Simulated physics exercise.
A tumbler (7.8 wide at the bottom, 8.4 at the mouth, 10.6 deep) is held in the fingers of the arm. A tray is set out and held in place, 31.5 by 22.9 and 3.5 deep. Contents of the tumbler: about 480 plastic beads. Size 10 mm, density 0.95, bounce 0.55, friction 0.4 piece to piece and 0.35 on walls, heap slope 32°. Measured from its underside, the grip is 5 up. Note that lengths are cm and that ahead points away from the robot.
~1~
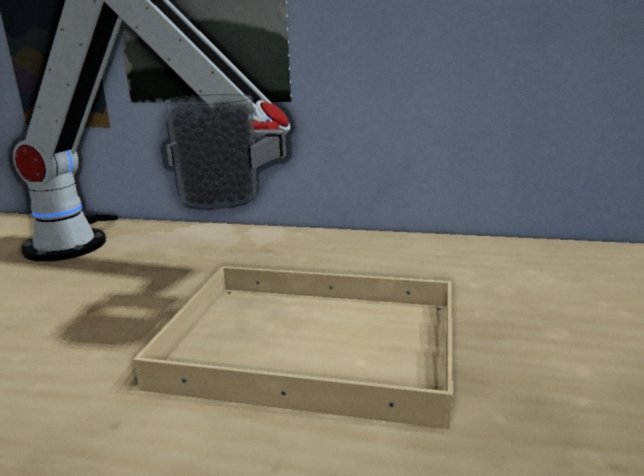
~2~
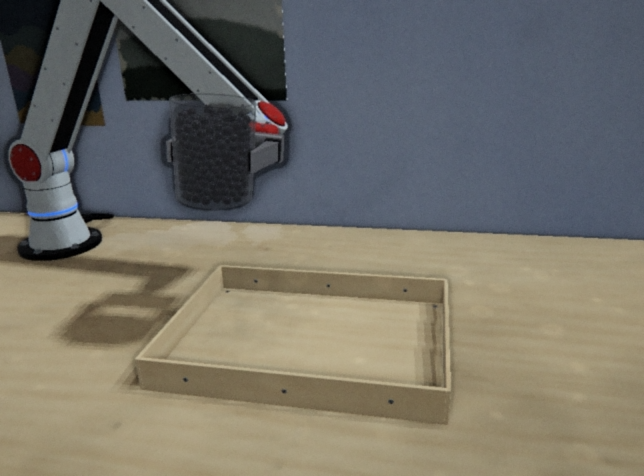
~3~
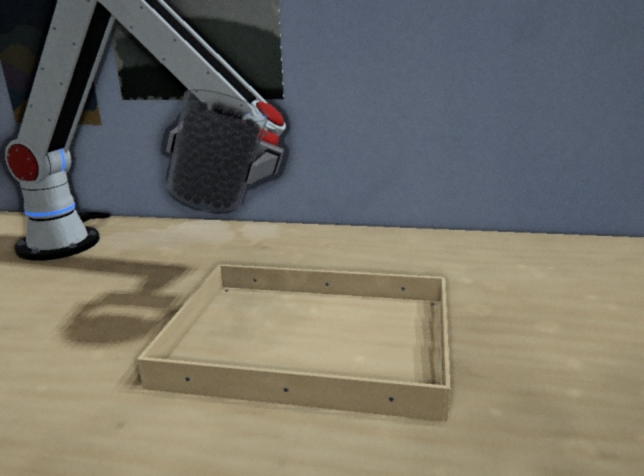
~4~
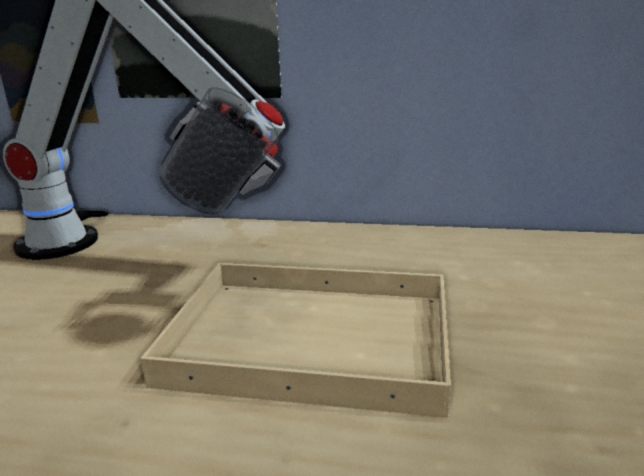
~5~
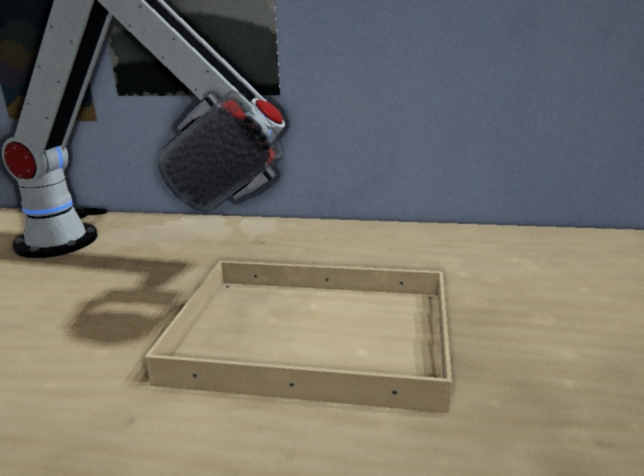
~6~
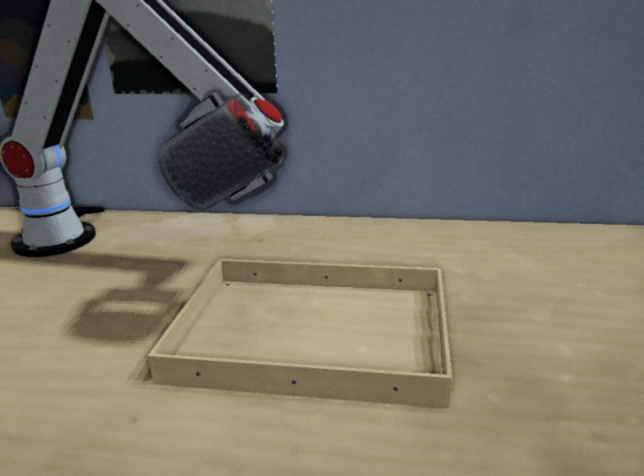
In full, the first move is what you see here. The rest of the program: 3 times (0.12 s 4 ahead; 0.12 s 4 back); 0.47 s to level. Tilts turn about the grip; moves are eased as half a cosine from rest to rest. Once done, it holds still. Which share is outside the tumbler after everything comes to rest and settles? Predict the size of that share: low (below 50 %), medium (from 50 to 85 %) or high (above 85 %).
Predicted share: Low.
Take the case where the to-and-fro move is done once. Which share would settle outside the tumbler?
I'd expect close to 15 per cent then.
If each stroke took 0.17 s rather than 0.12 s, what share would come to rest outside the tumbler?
The share would be near 15 %.
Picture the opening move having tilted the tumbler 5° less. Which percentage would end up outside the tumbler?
Roughly 25 in a hundred.
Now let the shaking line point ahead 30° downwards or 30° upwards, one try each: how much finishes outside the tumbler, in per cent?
I'd say close to 20 percent for the first and close to 45 percent for the second.
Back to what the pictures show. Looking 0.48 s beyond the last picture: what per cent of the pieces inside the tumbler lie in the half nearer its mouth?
Around 45 percent.
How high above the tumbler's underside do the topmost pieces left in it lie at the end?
About 9.0 cm.
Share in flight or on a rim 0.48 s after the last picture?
That comes to about 9 per cent, more or less.
Then, 0.48 s after the last picture, tilted 60° forward, highest piece 25 above the table; 361 in the tumbler, 70 in the tray, 44 in flight or on a rim.
Then, 0.95 s after the last picture, tilted 31° forward, highest piece 26 above the table; 319 in the tumbler, 153 in the tray, 3 on the table or floor.
Then, 1.39 s after the last picture, level, highest piece 27 above the table; 319 in the tumbler, 153 in the tray, 3 on the table or floor.
Then, 2.44 s after the last picture, level, highest piece 27 above the table; 319 in the tumbler, 153 in the tray, 3 on the table or floor.
Final count, 319 in the tumbler, 153 in the tray, 3 on the table or floor. That is 33 % outside the tumbler.
